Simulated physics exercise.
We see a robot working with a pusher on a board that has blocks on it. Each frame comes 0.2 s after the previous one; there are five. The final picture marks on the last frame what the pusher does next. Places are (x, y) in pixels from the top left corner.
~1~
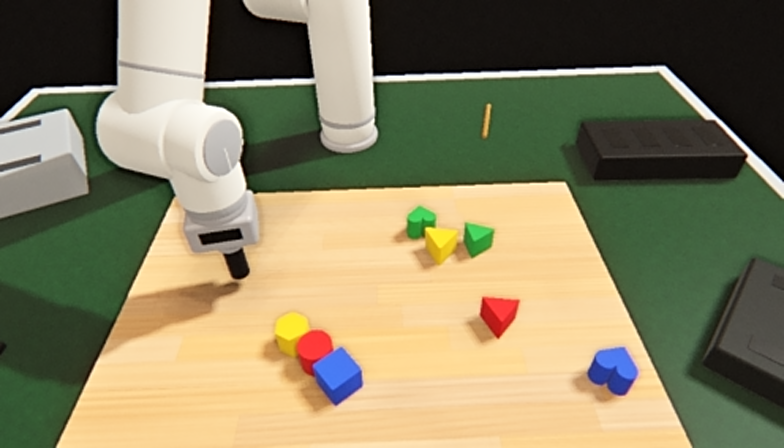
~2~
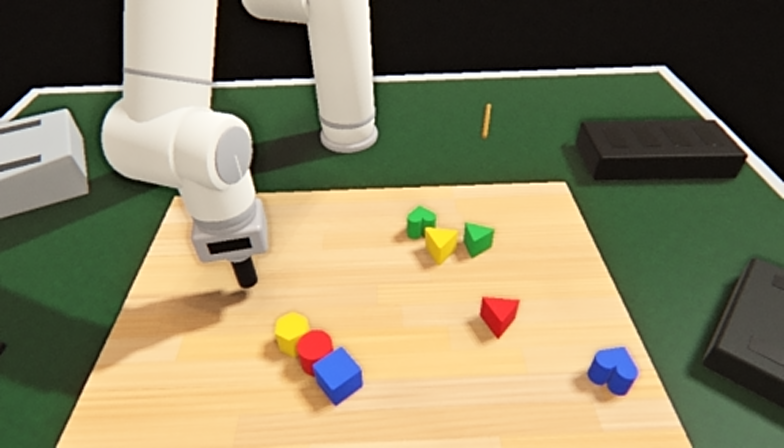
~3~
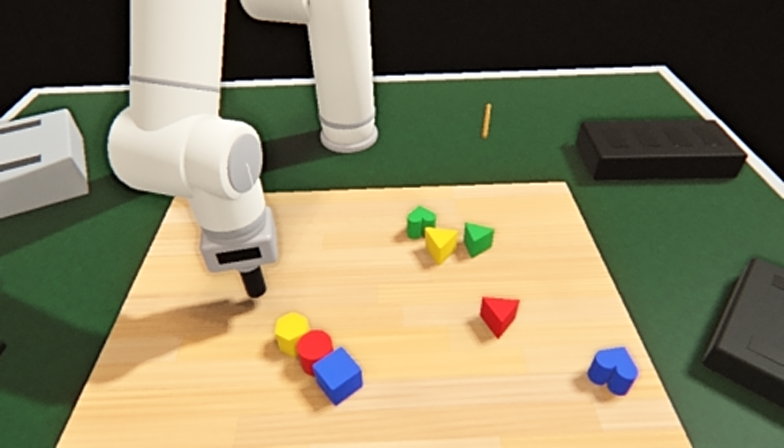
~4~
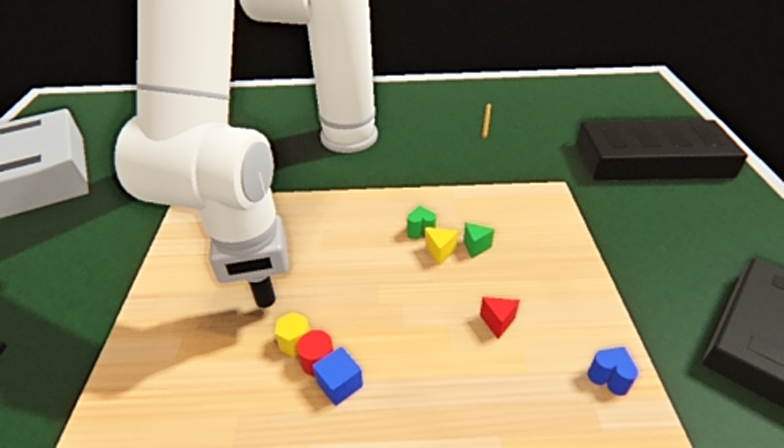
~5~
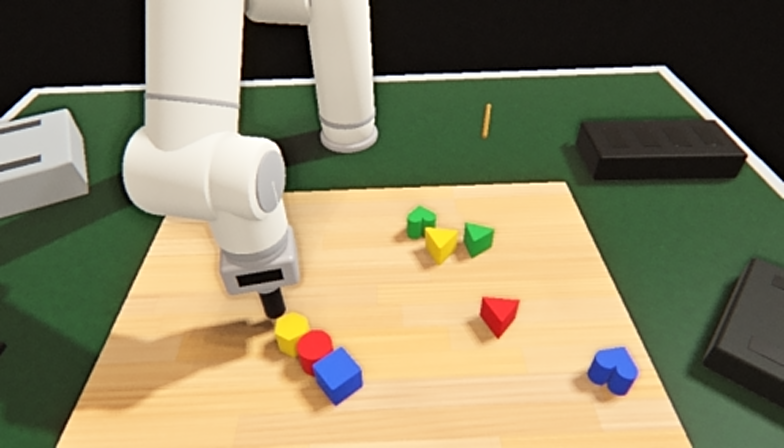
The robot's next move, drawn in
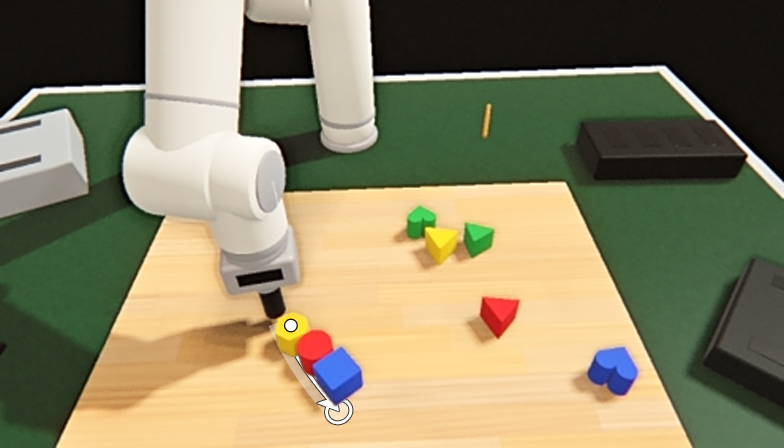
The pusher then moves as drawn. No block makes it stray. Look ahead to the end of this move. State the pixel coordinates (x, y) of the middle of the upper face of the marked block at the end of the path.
Its top middle is near (345, 361).
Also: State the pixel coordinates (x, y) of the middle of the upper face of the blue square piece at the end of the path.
Pixel (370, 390).
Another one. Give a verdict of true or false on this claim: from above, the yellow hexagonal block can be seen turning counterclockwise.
This is true.
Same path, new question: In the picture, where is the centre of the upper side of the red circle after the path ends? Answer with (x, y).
Answer: (378, 349).
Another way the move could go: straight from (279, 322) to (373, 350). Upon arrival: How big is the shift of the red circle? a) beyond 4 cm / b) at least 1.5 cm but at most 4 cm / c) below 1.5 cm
Correct choice: B.
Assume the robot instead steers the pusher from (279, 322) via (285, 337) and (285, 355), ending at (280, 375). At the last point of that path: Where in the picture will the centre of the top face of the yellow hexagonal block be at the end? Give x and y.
At pixel (307, 346).
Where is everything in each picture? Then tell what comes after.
In the first frame, pusher's lower end (240, 273); yellow hexagonal block (291, 326); red circle (314, 344); blue square piece (337, 367).
In the second frame, pusher (248, 282); blocks still.
In the third frame, pusher (257, 291); blocks still.
In the fourth frame, pusher (266, 301); blocks still.
In the fifth frame, pusher (276, 311); yellow hexagonal block (291, 326); red circle (314, 344); blue square piece (337, 367).
Drawn move, from (279, 322) via (293, 350) and (313, 380), ending at (339, 411); the dot is on the yellow hexagonal block.
On the path given first. One third of the way, pusher (291, 341); yellow hexagonal block (313, 341), turned 50° anticlockwise; red circle (344, 352); blue square piece (355, 383), turned 30° clockwise.
Two thirds of the way, pusher (311, 370); yellow hexagonal block (337, 359), turned 75° anticlockwise; red circle (371, 352); blue square piece (361, 388), turned 40° clockwise.
At the end, pusher (337, 401); yellow hexagonal block (345, 361), turned 100° anticlockwise; red circle (378, 349); blue square piece (370, 390), turned 55° clockwise.
